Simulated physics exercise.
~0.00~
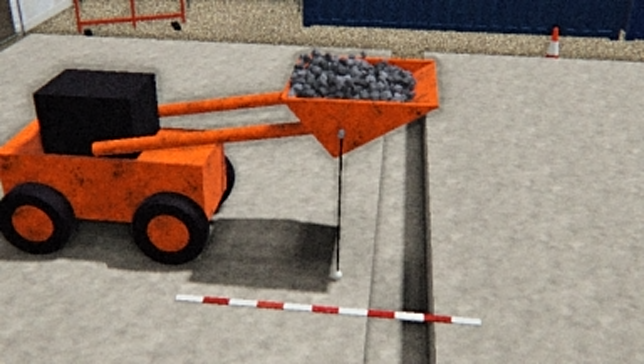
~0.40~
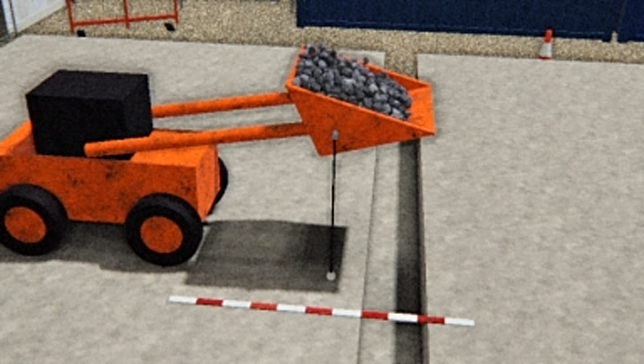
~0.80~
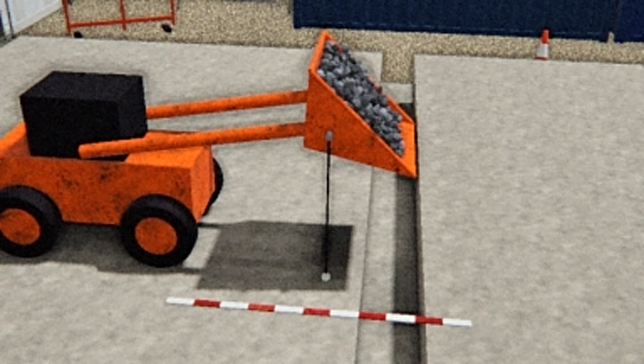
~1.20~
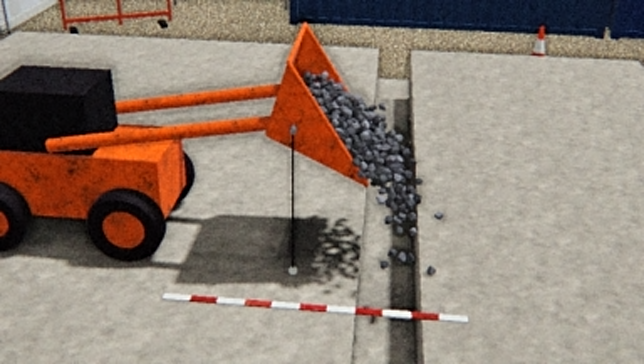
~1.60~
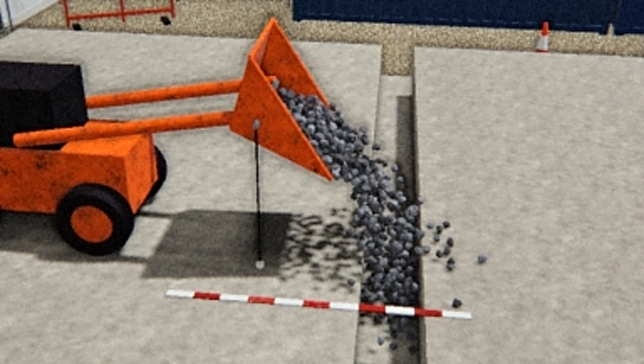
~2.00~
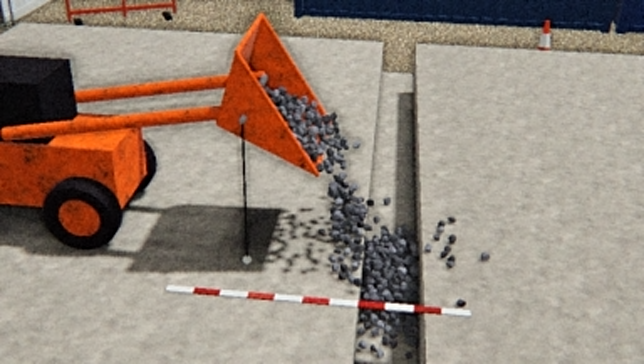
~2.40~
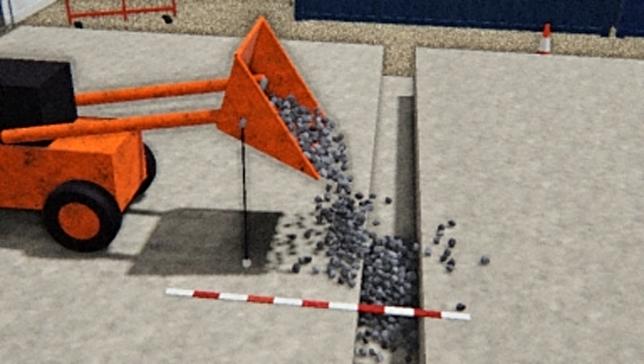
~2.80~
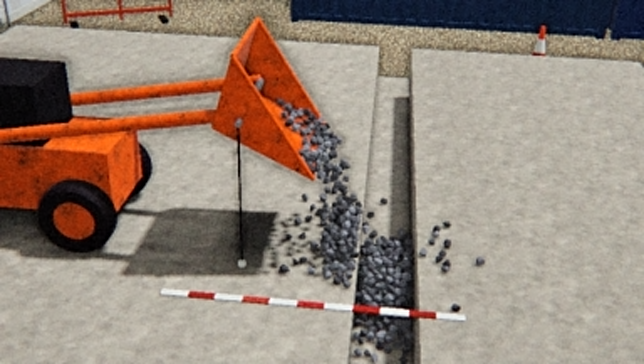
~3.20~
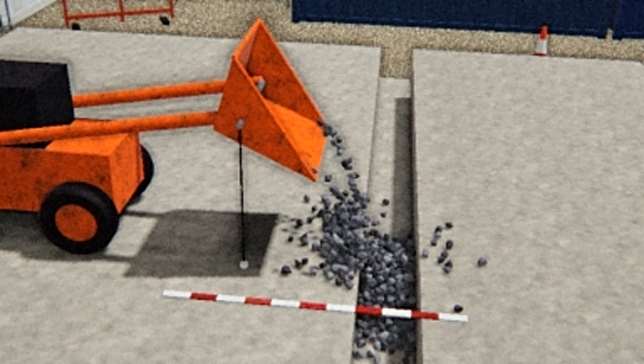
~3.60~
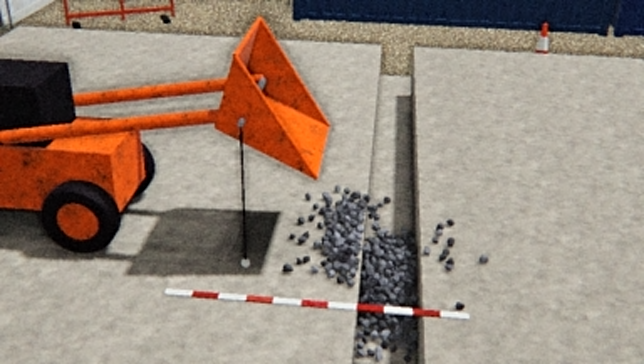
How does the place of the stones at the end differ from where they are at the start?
At the start the stones are heaped up in the loader's raised bucket. By the end they lie lower down, mostly in the trench, with some on the ground to its left and a few to its right.
To begin with, an orange loader with a black cab holds a bucket heaped with grey stones above the near side of a narrow trench, behind a red and white striped staff. The bucket tips forward to the right, and the stones stay in at first. As it tilts further, they pour over the lip towards the trench while the loader backs away to the left. The bucket then stops turning, but stones keep sliding out, some landing short of the trench. Finally the bucket is empty, with most stones in the trench, a patch on the near side and a few beyond it.
